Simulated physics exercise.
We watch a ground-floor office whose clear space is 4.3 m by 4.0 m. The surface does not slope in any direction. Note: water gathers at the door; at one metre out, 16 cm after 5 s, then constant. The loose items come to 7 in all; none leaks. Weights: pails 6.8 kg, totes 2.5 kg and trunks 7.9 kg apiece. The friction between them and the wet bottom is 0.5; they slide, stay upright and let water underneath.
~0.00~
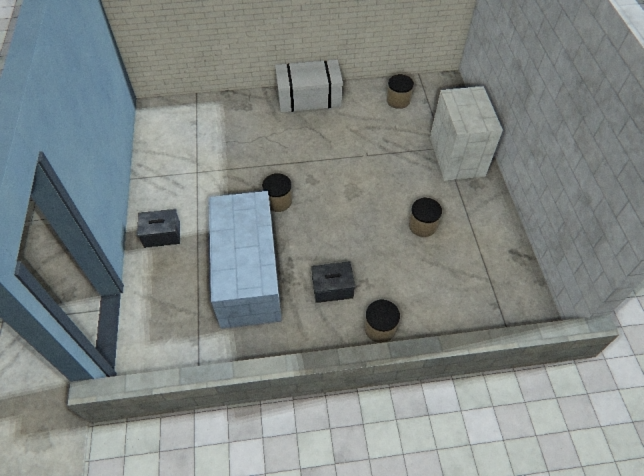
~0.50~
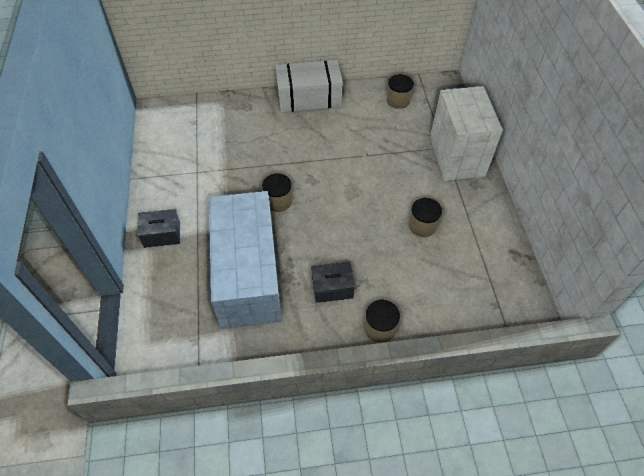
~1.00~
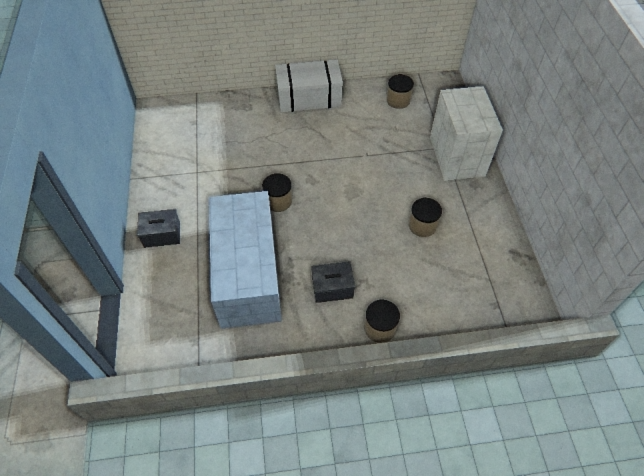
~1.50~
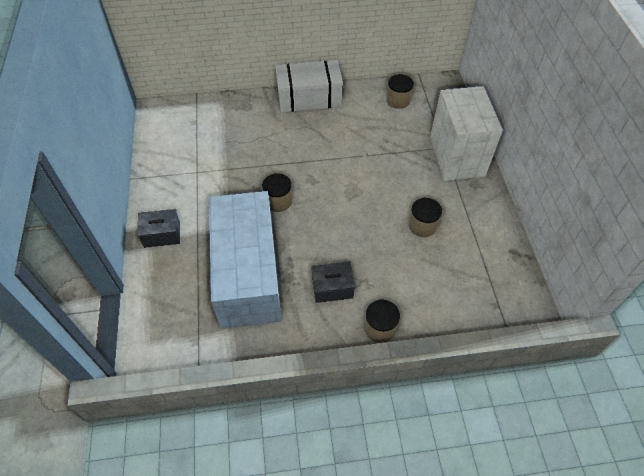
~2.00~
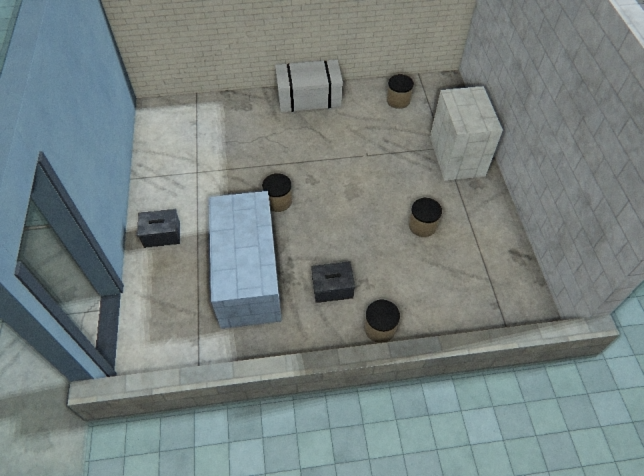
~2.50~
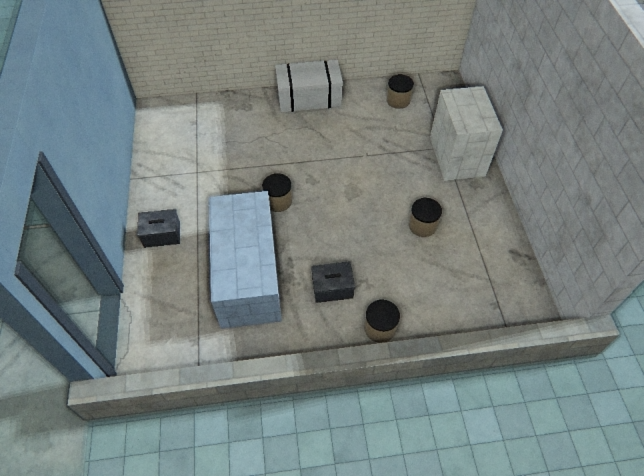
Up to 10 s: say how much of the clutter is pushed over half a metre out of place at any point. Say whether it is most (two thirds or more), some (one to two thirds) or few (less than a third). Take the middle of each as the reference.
Few.
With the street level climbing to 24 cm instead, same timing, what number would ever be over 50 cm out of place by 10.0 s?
2.
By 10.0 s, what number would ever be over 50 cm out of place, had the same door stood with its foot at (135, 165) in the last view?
In that case the number is 1.
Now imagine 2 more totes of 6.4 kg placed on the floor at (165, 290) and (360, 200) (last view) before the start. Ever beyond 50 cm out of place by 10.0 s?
So the first ends up beyond that distance while the second ends up within that distance.
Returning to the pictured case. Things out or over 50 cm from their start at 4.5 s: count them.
Tally: 0.
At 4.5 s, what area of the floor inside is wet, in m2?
My estimate is roughly 2.0 m2.
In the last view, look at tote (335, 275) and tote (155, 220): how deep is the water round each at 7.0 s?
About 2 and 2 cm.
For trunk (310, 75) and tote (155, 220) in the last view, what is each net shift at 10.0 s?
In that order: 0 cm, 120 cm.
After 3.5 s 0 of 7 are over 50 cm from their spots; 0 afloat.
After 4.5 s 0 of 7 are over 50 cm from their spots; 0 afloat.
After 7.0 s 0 of 7 are over 50 cm from their spots; 0 afloat.
After 10.0 s 1 of 7 are over 50 cm from their spots, and 1 have been at some point; 1 afloat.
